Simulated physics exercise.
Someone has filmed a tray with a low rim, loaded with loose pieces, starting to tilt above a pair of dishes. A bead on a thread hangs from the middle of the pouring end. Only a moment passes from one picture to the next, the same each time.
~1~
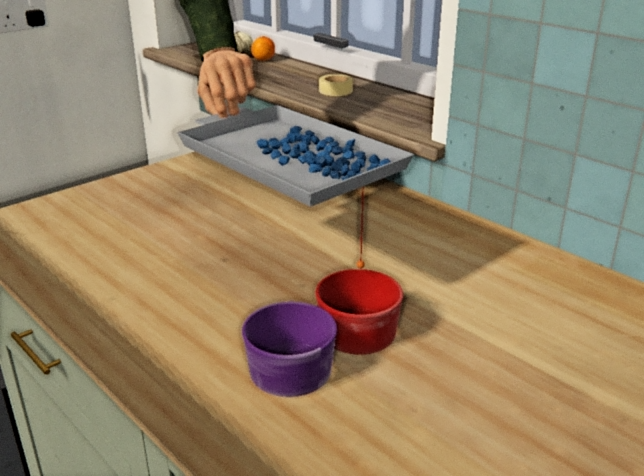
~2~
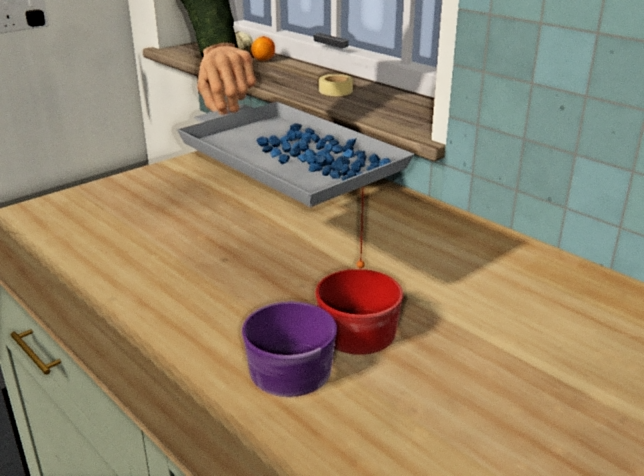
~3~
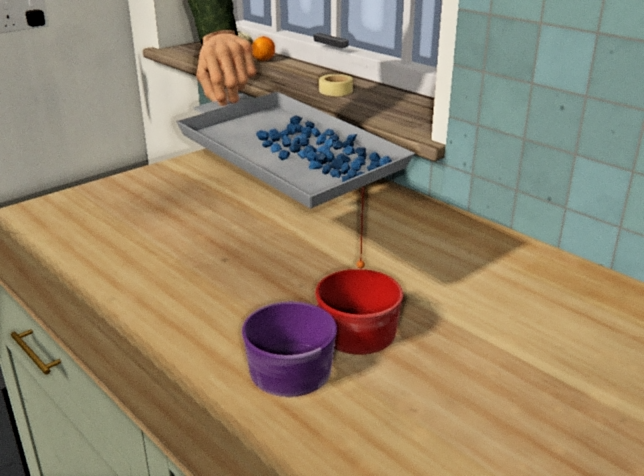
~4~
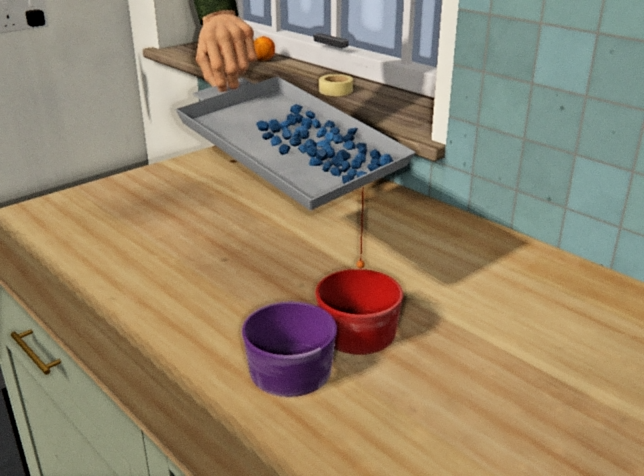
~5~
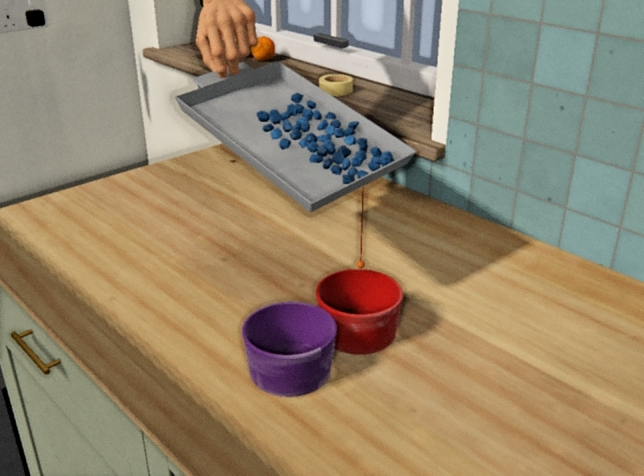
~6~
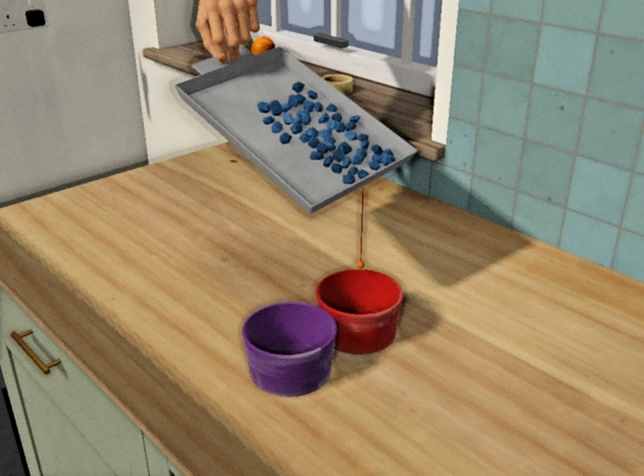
Grey tray of loose blue pieces tilting steadily as a hand raises its far end, above still purple and red dishes.
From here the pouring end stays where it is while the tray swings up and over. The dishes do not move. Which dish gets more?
The right dish gets more.
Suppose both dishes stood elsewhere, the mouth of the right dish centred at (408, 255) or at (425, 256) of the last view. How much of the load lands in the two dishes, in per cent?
About 50 and 40 per cent.
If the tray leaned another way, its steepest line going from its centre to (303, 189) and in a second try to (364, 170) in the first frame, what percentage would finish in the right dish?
First some 40, then 0 per cent.
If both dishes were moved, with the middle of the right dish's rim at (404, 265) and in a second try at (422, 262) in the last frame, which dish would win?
In turn: The left one; left.
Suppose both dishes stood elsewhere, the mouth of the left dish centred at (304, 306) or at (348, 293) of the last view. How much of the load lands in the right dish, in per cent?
Near 0 % and 0 %.
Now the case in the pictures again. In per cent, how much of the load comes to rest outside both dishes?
Roughly 20 in a hundred.
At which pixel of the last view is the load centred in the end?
Near (347, 336).
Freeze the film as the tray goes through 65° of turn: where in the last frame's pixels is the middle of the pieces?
Close to (337, 178).
Shortly afterwards, tray tipped steeply; all but a few on the tray; only a few in the air.
Next, tray tipped past a quarter turn; near a quarter on the tray; a little in the left dish; near a quarter in the right dish; a little outside both; near a third in the air.
Some moments later, tray tipped past a quarter turn; near a quarter in the left dish; near two thirds in the right dish; near a quarter outside both; only a few in the air.
In the end, tray tipped past a quarter turn; near a quarter in the left dish; near two thirds in the right dish; near a quarter outside both; only a few in the air.
